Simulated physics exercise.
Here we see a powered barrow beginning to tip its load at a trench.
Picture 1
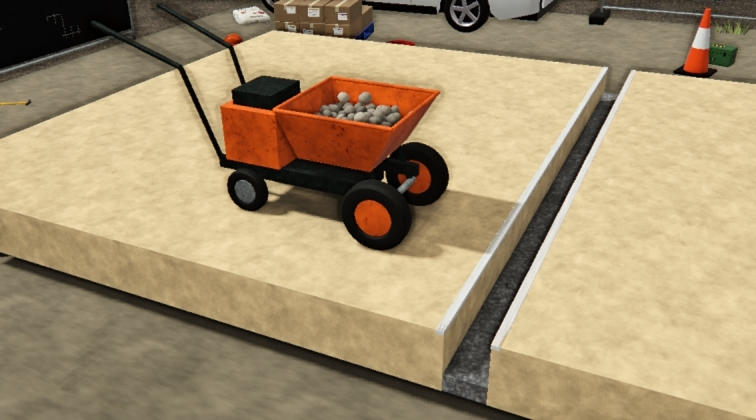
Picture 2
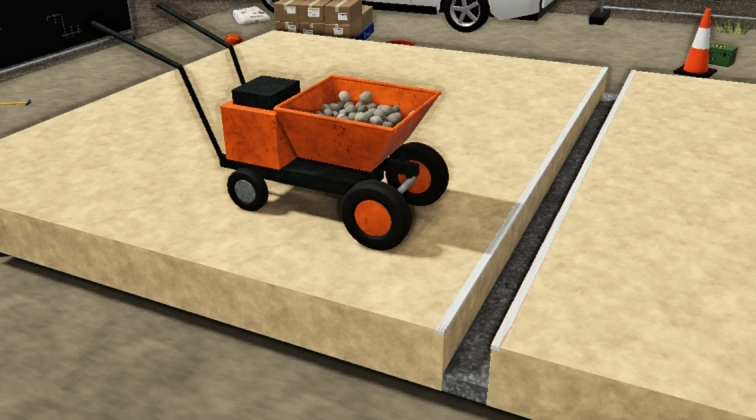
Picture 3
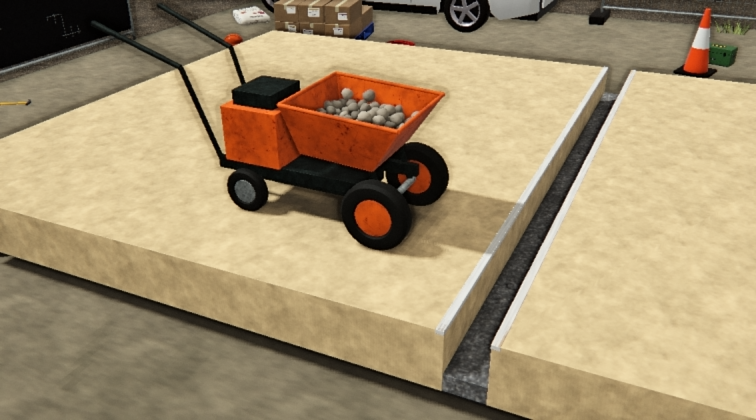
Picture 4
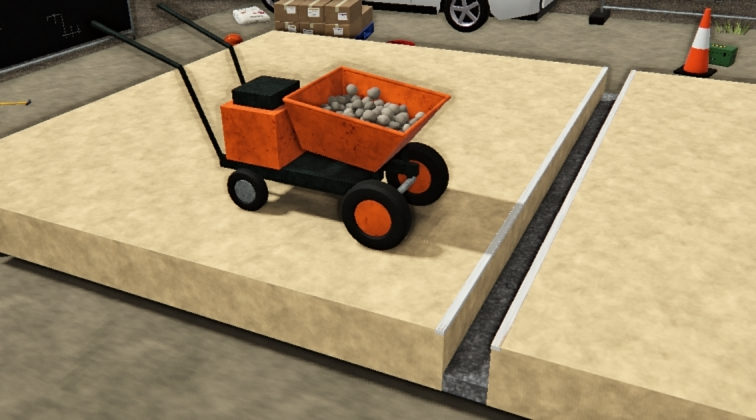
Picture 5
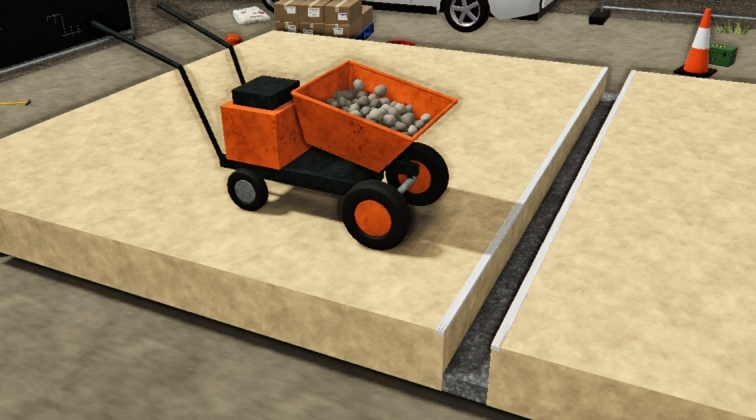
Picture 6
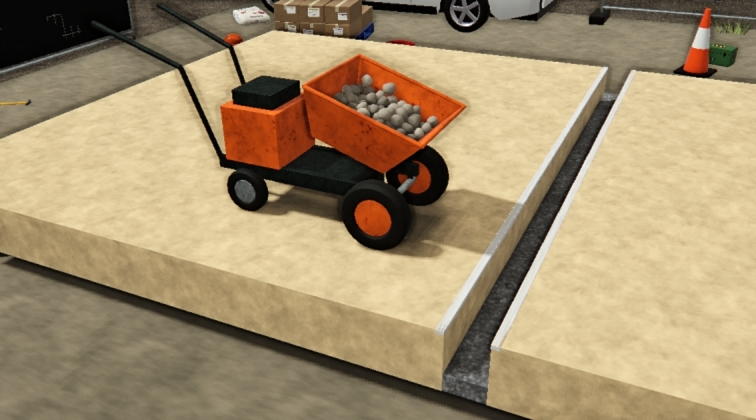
Orange skip of grey stones on a black-handled barrow tilting gradually forward to the right, wheels staying still near a narrow trench.
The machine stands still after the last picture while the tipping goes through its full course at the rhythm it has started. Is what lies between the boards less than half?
The trench does get most of the load.
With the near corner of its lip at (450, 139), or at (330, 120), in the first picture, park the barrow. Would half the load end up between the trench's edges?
First attempt: Short of half; second attempt: Short of half.
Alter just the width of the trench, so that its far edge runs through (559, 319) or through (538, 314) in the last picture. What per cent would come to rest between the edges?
100 %, then 100 %.
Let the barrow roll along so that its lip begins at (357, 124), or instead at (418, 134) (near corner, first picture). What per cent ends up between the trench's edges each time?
Roughly 60 per cent at the first spot and 50 per cent at the second.
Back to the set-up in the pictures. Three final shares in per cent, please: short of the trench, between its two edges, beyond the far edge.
I'd estimate short near 0, between near 95 and beyond near 5 per cent.
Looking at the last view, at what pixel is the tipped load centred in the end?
Somewhere close to (518, 277) in the last picture.
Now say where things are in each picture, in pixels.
Lip of the skip at (392, 130), level; top of the load at (372, 116), river pebbles; first edge of the trench at (462, 295); far edge at (515, 308), the trench under half as wide as the skip, and about as deep as wide, in the first picture.
Lip of the skip at (394, 130), level; top of the load at (363, 110), in the second picture.
Lip of the skip at (398, 132), tipped barely; top of the load at (356, 116), in the third picture.
Lip of the skip at (404, 135), tipped a little; top of the load at (358, 106), in the fourth picture.
Lip of the skip at (413, 140), tipped a little; top of the load at (354, 109), in the fifth picture.
Lip of the skip at (422, 146), tipped clearly; top of the load at (353, 109); first edge of the trench at (462, 295); far edge at (515, 308), in the sixth picture.
Soon, skip tipped steeply; all in the skip.
A while on, skip tipped right over; most in the skip; a stray few short of the trench; a small part in or heaped over the trench; a stray few falling.
Towards the end, skip tipped right over; about a quarter in the skip; a stray few short of the trench; most in or heaped over the trench; a small part beyond it.
Finally, skip tipped right over; nearly all in or heaped over the trench; a small part beyond it.
